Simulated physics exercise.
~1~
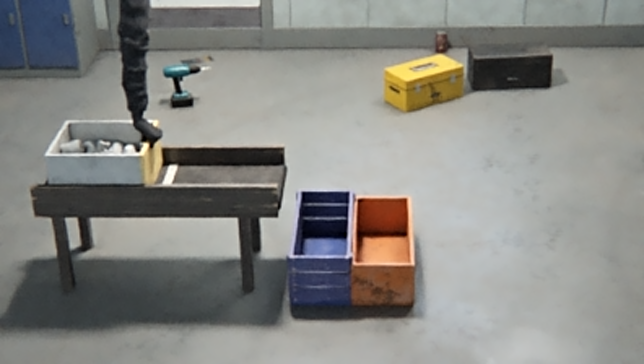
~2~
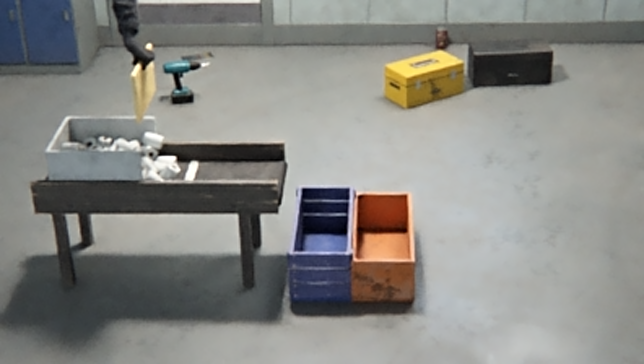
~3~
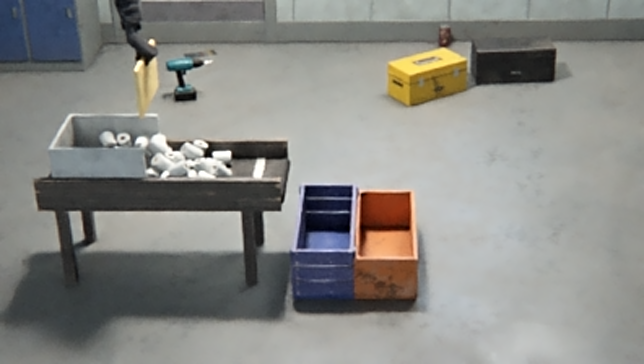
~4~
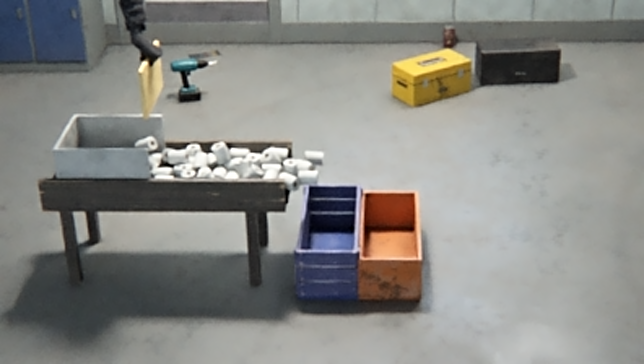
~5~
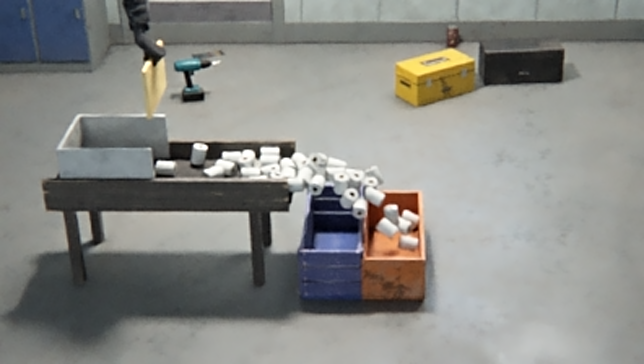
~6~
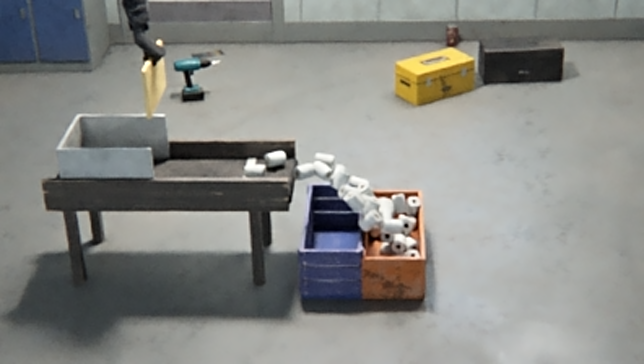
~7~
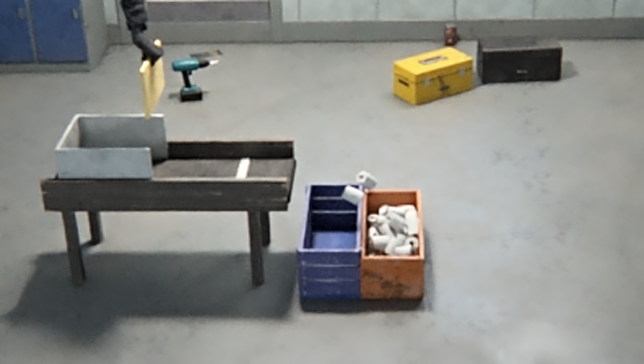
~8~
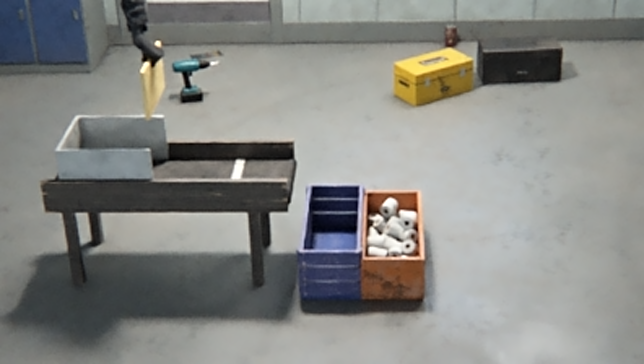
The footage shows a dark arm lifting a pale gate from a white pen on a dark belt, letting white paper rolls stream right and tumble off the end. They pass over the blue bin and pile up in the orange box beyond it, leaving the blue one empty.
